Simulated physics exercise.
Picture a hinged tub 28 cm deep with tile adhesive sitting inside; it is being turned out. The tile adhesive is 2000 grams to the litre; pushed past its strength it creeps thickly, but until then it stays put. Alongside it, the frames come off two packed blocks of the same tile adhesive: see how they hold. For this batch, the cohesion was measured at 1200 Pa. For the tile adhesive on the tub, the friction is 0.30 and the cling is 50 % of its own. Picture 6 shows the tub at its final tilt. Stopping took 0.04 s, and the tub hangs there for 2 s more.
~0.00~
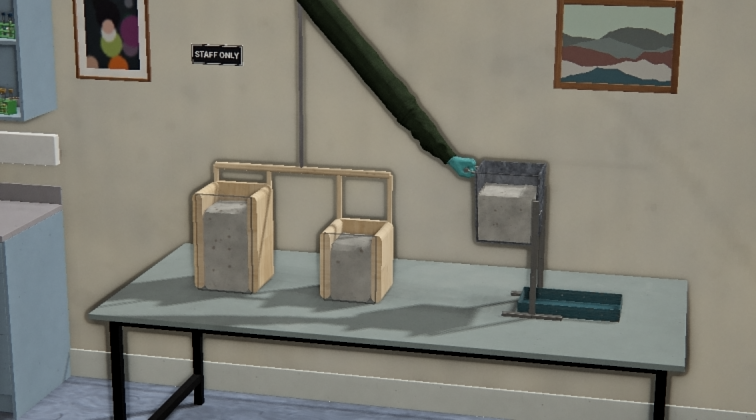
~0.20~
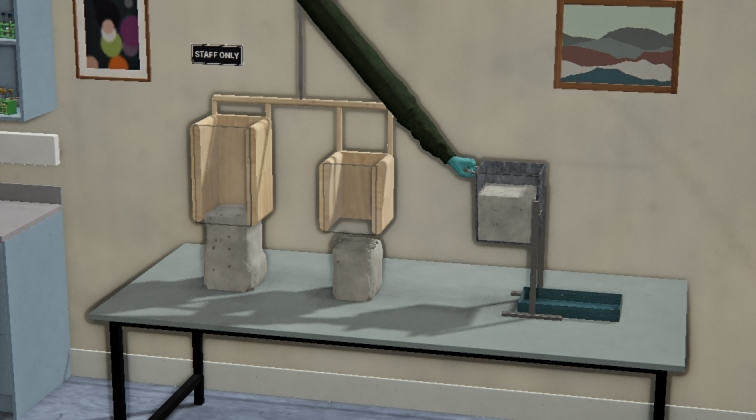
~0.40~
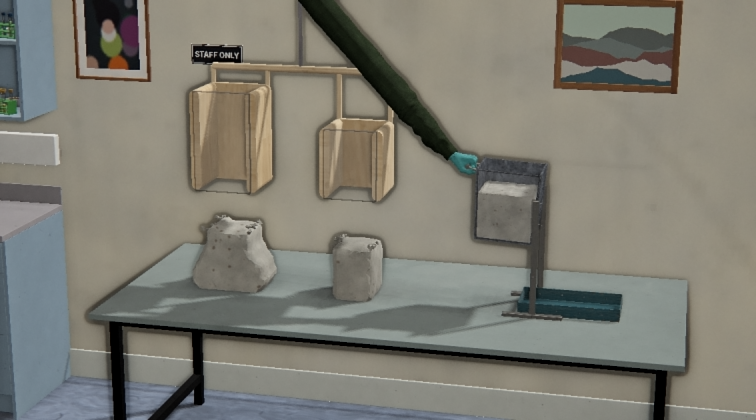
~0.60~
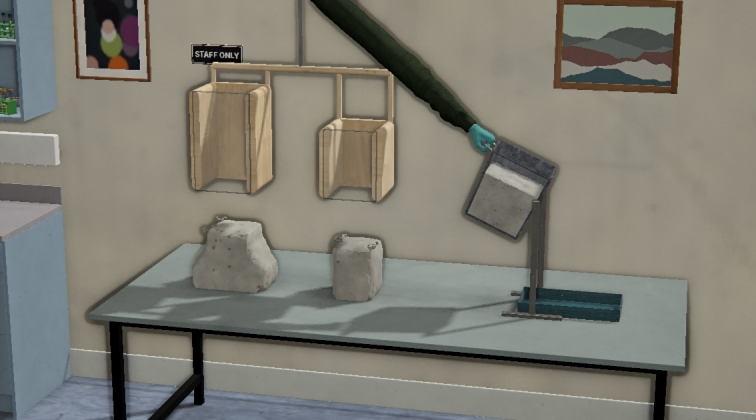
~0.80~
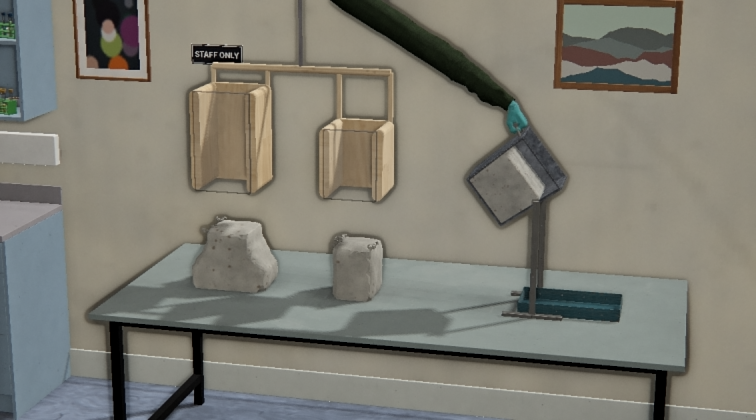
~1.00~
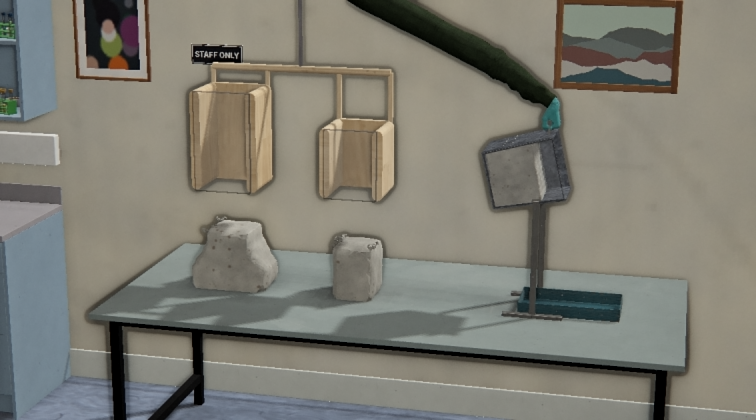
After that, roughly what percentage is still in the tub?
Roughly 100 %.
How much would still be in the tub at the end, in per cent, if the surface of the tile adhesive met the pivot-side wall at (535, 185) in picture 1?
It would be near 100 %.
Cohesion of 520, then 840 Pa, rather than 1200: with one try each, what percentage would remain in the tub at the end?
The answers, in order, are 100 % and 100 %.
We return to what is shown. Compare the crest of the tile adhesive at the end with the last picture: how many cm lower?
1 cm or so.
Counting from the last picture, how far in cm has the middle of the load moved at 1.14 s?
Shift: Roughly 1 cm.
By 1.14 s, the tub is at 77 degrees and holds 100 %.
By 1.31 s, the tub is at 77 degrees and holds 100 %.
By 1.48 s, the tub is at 77 degrees and holds 100 %.
By 1.65 s, the tub is at 77 degrees and holds 100 %.
By 3.00 s, at the end, the tub is at 77 degrees and holds 100 %.
